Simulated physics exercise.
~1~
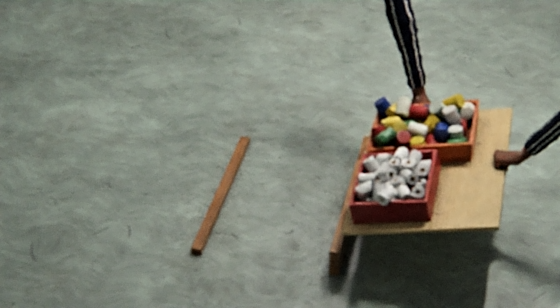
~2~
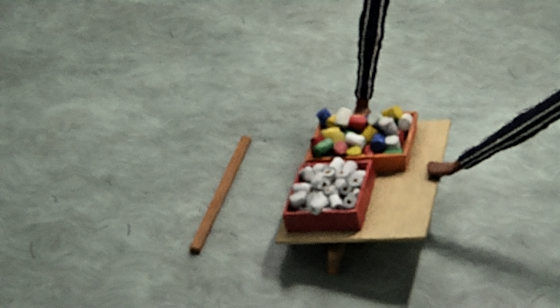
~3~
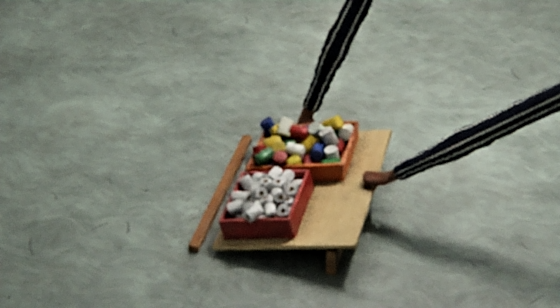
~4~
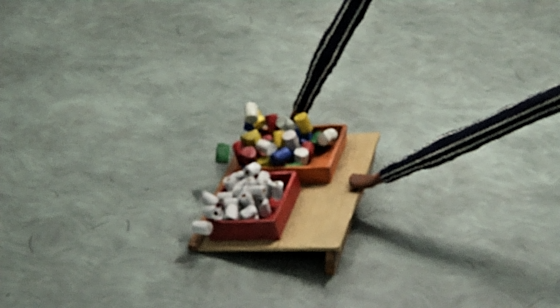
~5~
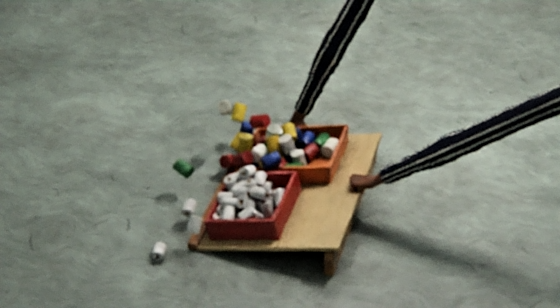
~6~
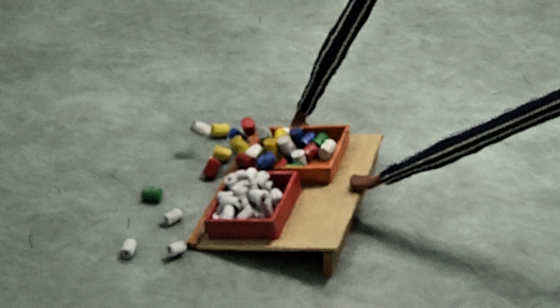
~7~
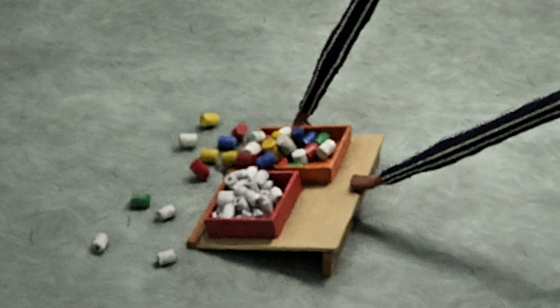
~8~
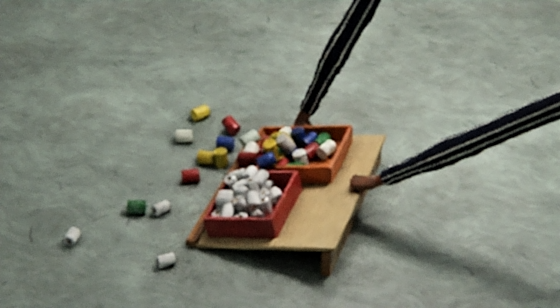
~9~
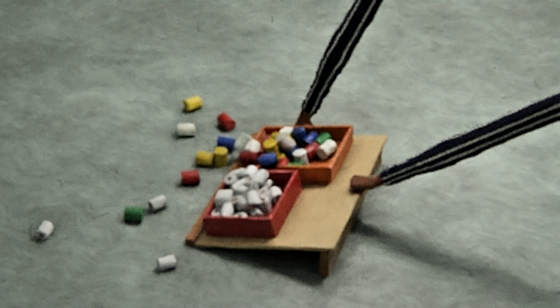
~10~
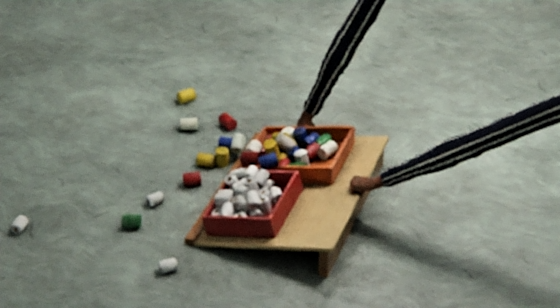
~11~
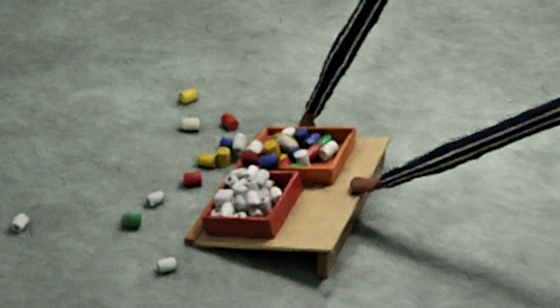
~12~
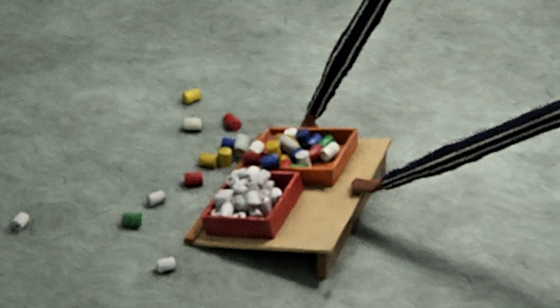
On a mottled grey-green floor, two dark, striped arms hold a tilted wooden board carrying a red crate of white pieces and an orange crate of multicoloured ones. The arms carry the board left towards a thin brown bar lying on the floor. It comes to a sudden halt at the bar, and pieces from both crates spill over the left side. A few white pieces and several coloured ones tumble onto the floor, one white piece rolling farthest left. The scattered pieces come to rest, while most of the load stays in the crates and the arms remain against the board.
